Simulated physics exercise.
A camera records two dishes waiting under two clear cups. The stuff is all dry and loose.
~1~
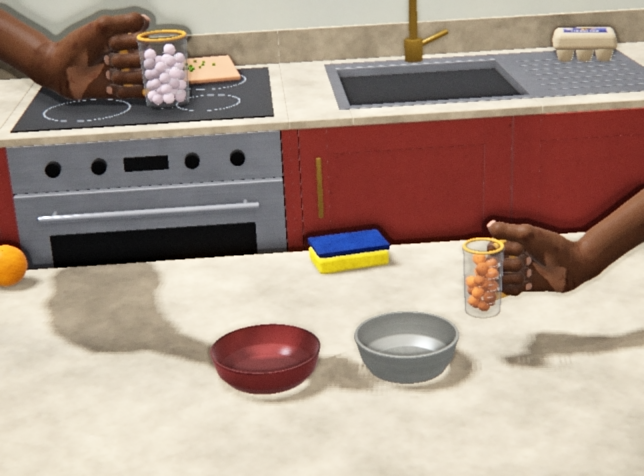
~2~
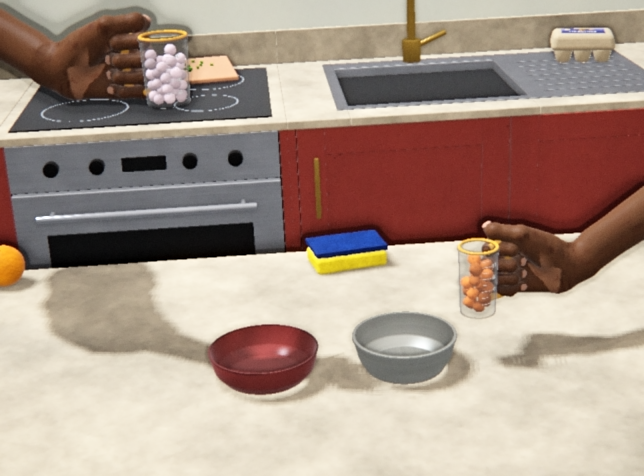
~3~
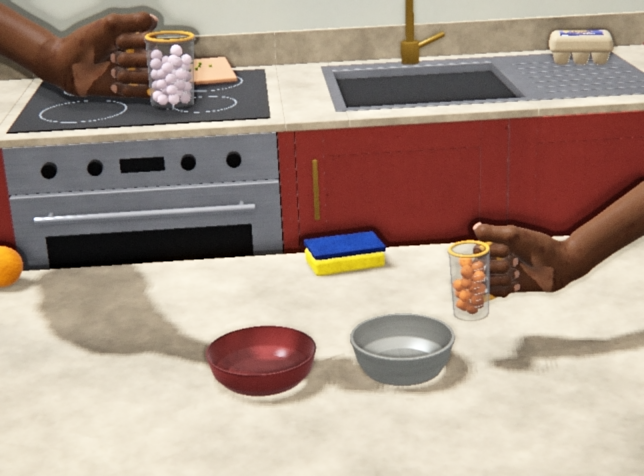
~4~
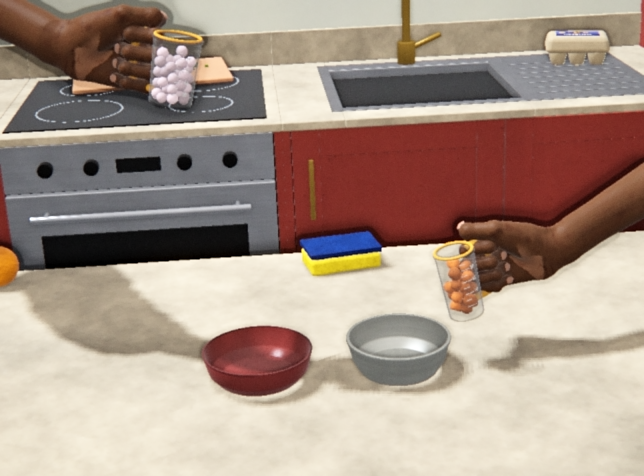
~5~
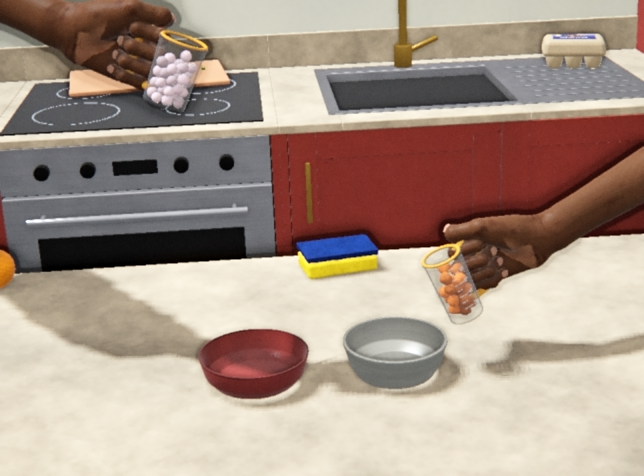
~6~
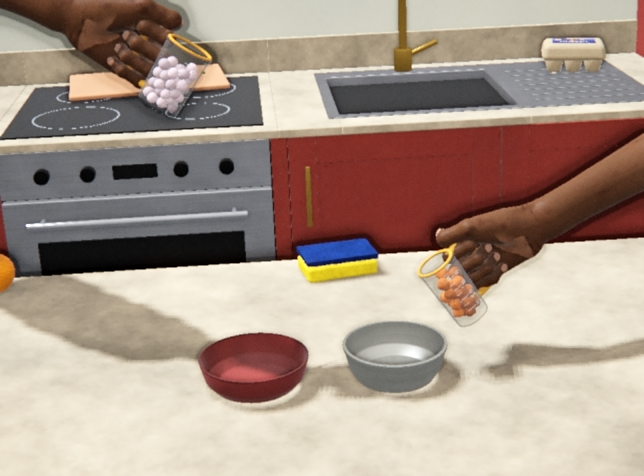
Two hands hold clear cups of small round pieces above two bowls, gradually tilting them.
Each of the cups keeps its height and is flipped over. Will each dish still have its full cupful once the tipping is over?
On the left the dish: No. Right: Yes.
Then, 0.28 s past the last view, left, all still in the cup; right, all still in the cup.
Then, 0.63 s past the last view, left, all still in the cup; right, all still in the cup.
Then, 1.01 s past the last view, left, about half still in the cup, a small part in the dish, about a third in the air; right, most still in the cup, about a quarter in the dish, a small part in the air.
Finally, left, most in the dish, about a quarter outside the dish; right, all in the dish, none outside the dish.
